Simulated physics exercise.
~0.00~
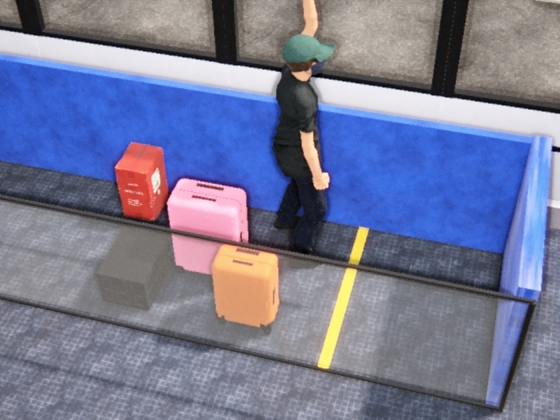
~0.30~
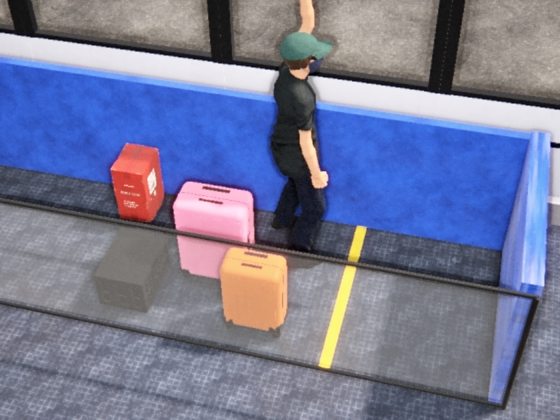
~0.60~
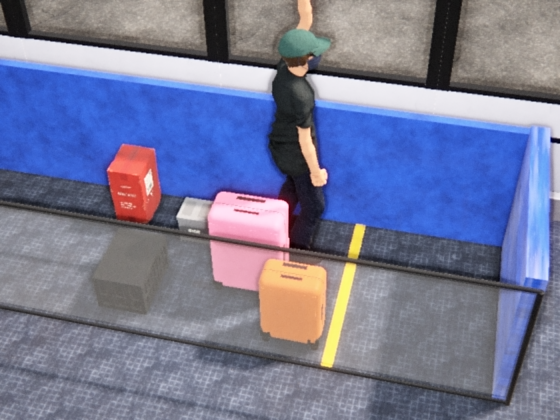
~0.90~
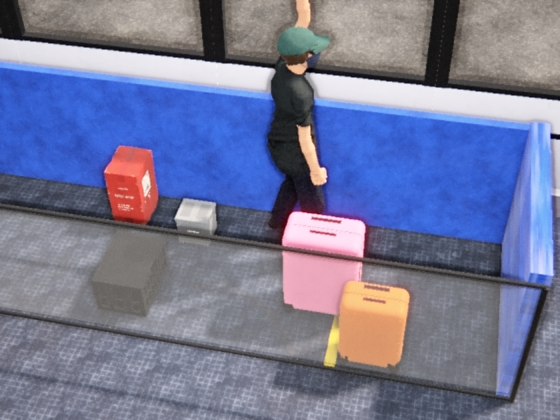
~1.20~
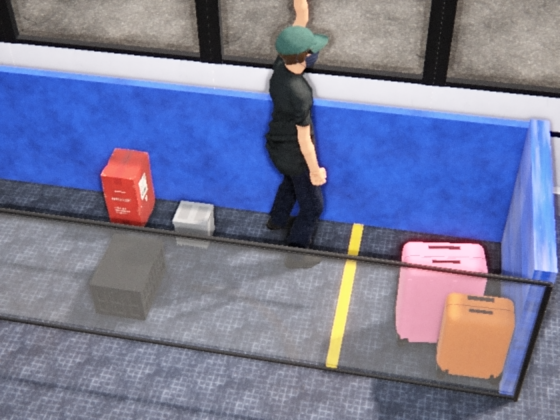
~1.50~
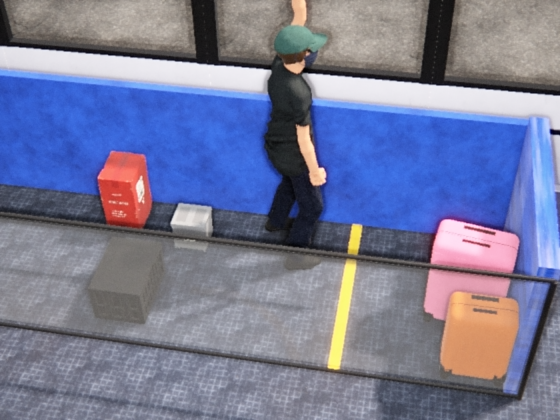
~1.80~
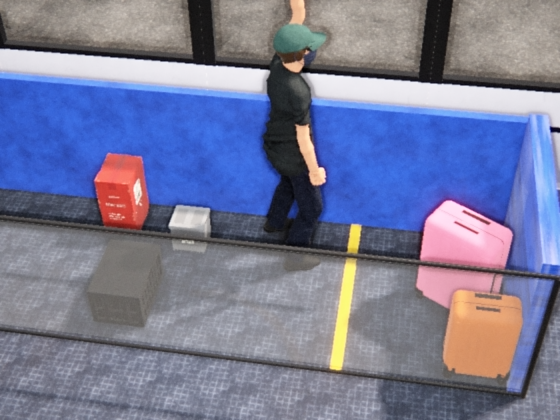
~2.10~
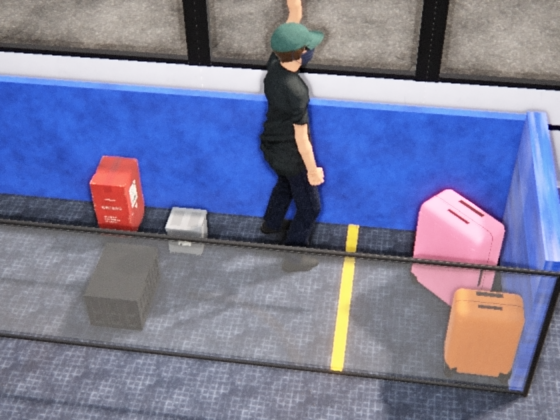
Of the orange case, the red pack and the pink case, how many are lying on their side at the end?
None of them are lying on their side. The orange case, the red pack and the pink case are all still upright at the end.
